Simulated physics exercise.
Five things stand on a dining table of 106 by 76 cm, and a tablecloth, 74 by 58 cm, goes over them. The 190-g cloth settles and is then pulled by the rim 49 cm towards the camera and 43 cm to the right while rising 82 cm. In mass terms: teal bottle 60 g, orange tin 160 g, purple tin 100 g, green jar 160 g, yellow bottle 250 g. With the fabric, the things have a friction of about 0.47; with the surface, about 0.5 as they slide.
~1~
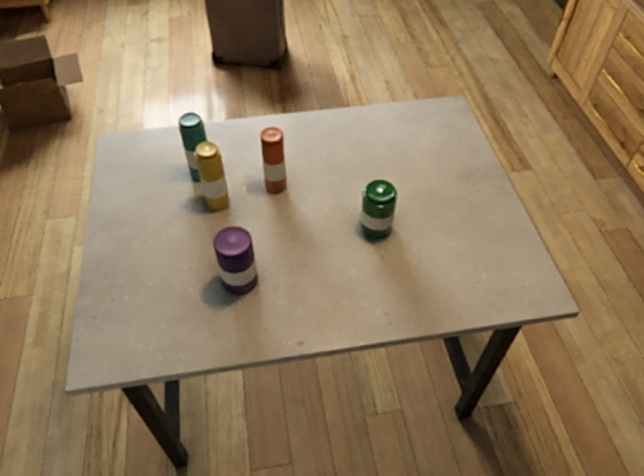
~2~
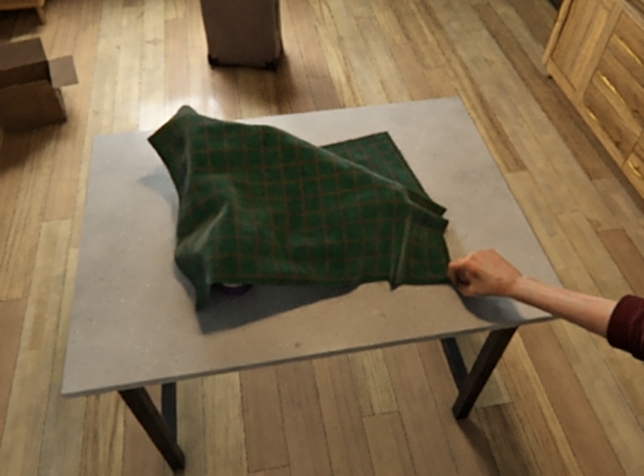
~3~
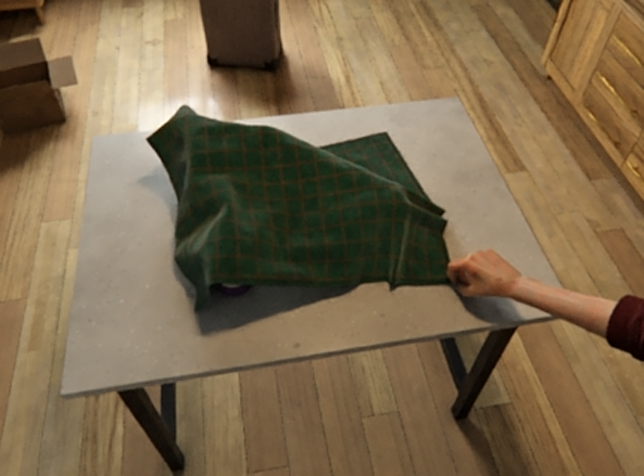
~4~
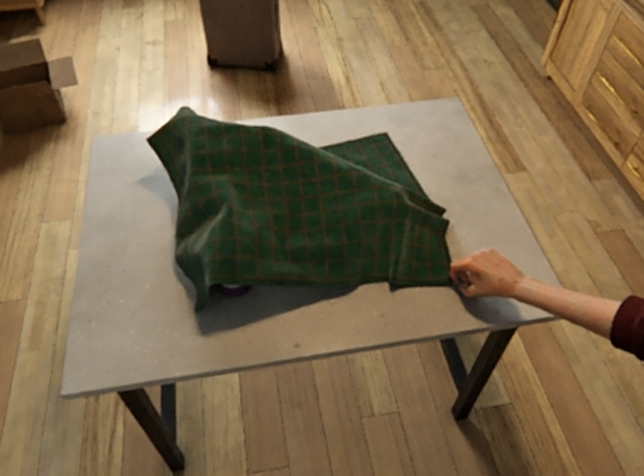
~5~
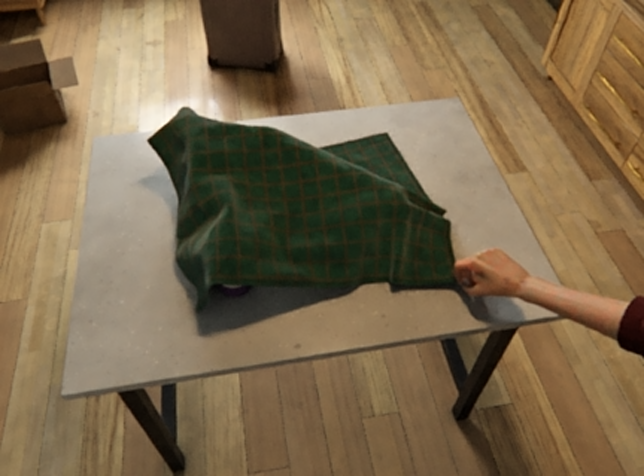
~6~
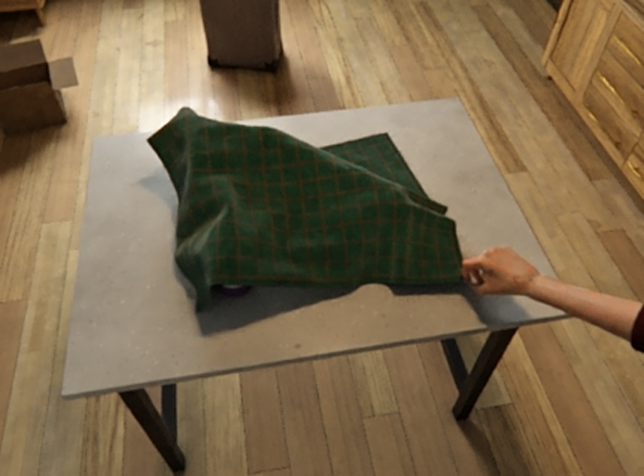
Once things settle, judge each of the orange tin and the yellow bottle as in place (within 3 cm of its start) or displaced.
Orange tin: Displaced. Yellow bottle: In place.
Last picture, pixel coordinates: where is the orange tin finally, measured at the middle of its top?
Rest point, last frame: Approx. (386, 212).
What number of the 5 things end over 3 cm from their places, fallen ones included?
My count is 3.
Next, middle of the tablecloth at (353, 187); orange tin 4 cm off its start, teal bottle 6 cm off its start.
Then, middle of the tablecloth at (476, 206); orange tin on its side, 20 cm off its start, teal bottle on its side, 12 cm off its start, green jar 4 cm off its start.
After that, middle of the tablecloth at a place out of view; orange tin on its side, 30 cm off its start at (386, 212), teal bottle on its side, 15 cm off its start at (255, 164), green jar on its side, 14 cm off its start at (419, 250).
Later, middle of the tablecloth at a place out of view; orange tin on its side, 30 cm off its start, teal bottle on its side, 18 cm off its start, green jar on its side, 14 cm off its start.
At the end, middle of the tablecloth at a place out of view; orange tin on its side, 30 cm off its start at (386, 212), yellow bottle 0 cm off its start at (202, 153), teal bottle on its side, 22 cm off its start at (275, 144), green jar on its side, 14 cm off its start at (424, 247).
